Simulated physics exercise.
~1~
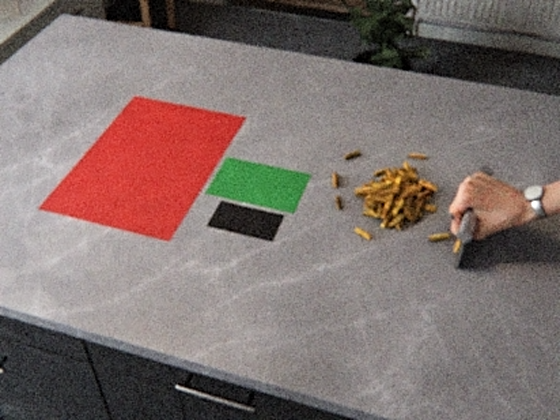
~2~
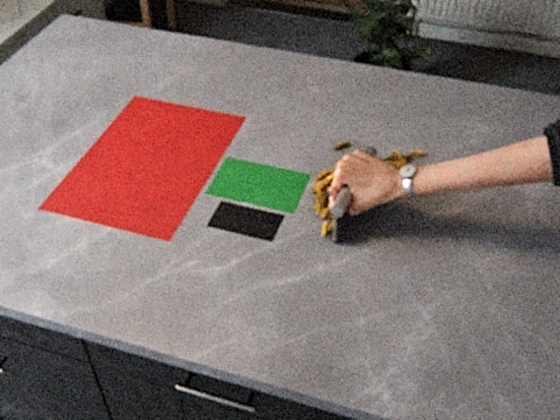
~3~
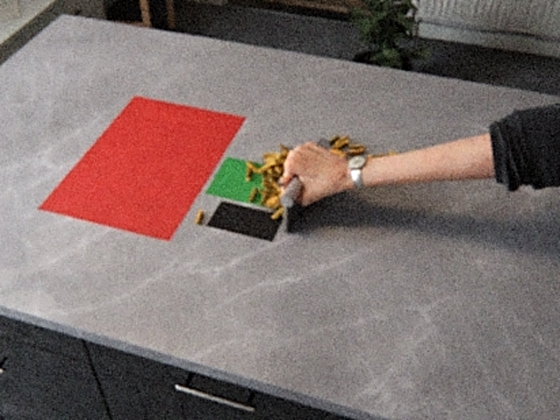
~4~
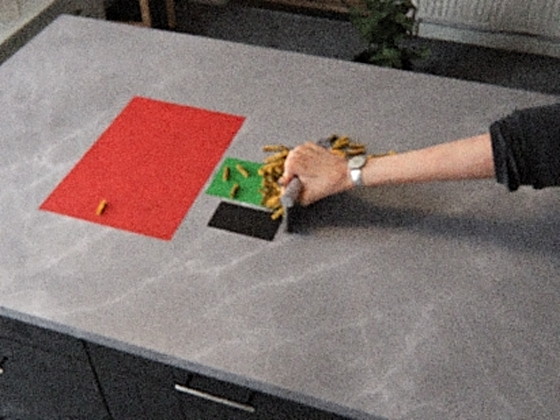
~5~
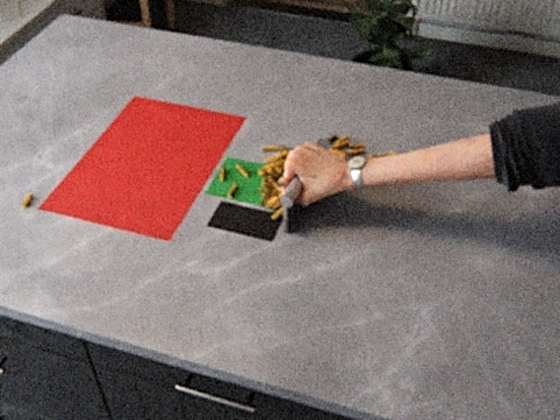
A hand pushed a scraper leftward into a heap of dry pasta on a grey worktop, shoving many pieces onto the green sheet before stopping, while one stray piece travelled on across the red sheet and ended up beyond its left side.
